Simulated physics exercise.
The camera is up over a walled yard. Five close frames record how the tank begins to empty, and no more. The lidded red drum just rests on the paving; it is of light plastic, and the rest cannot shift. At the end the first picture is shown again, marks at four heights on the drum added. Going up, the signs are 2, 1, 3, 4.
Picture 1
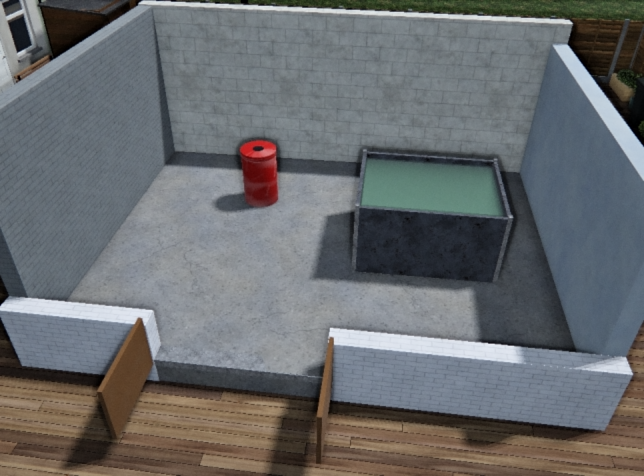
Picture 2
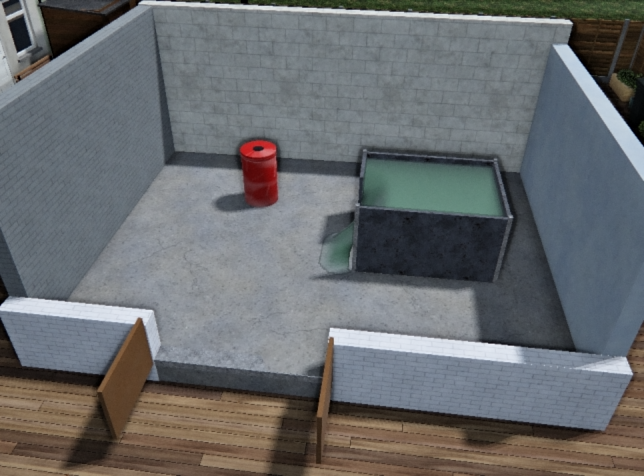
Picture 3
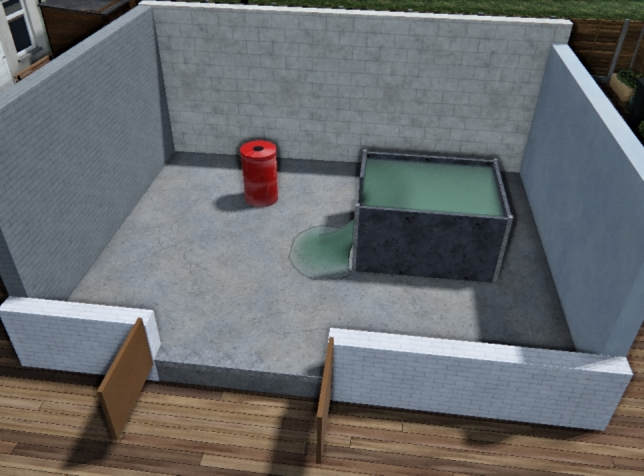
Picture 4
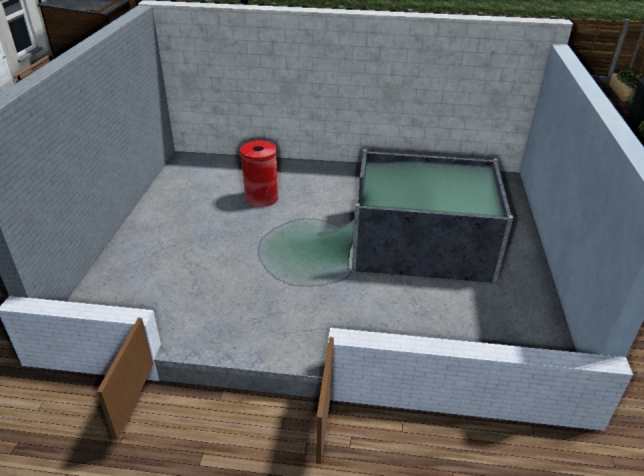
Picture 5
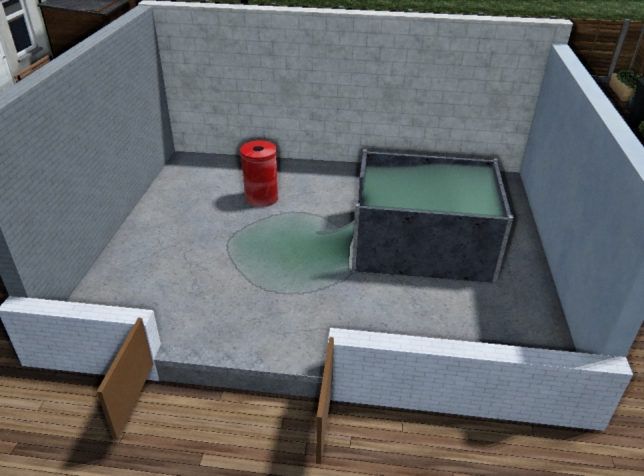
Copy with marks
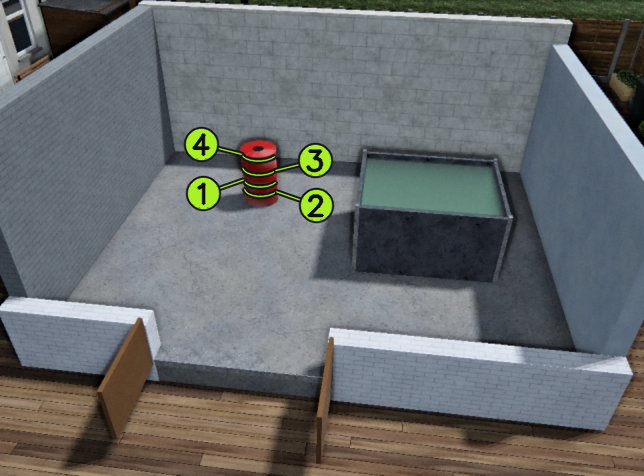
Greenish water poured from the left side of a full dark tank in a walled yard and spread across the grey floor in a widening, rounded puddle, while the red drum nearby stayed still.
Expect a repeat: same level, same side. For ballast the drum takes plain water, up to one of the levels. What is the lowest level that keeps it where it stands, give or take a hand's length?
Level 2.
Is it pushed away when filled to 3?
No, that is safe.
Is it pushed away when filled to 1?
No, that is safe.
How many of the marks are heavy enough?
All of the four.
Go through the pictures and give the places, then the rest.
The first frame shows lid of the red drum at (259, 149); tank full, its middle at (430, 187); open gate at (241, 322).
In the second frame, 1 % of the ground under water, its edge towards the drum at (334, 235).
In the third frame, 3 % of the ground under water, its edge towards the drum at (315, 228).
In the fourth frame, 6 % of the ground under water, its edge towards the drum at (286, 226).
The fifth frame shows lid of the red drum at (259, 149); 9 % of the ground under water, its edge towards the drum at (285, 215).
In lime, 1 at (257, 186); 2 at (257, 196); 3 at (256, 175); 4 at (255, 161); from the bottom up 2, 1, 3, 4.
With 1, it does not move.
With 2, it does not move.
With 3, it does not move.
With 4, it does not move.
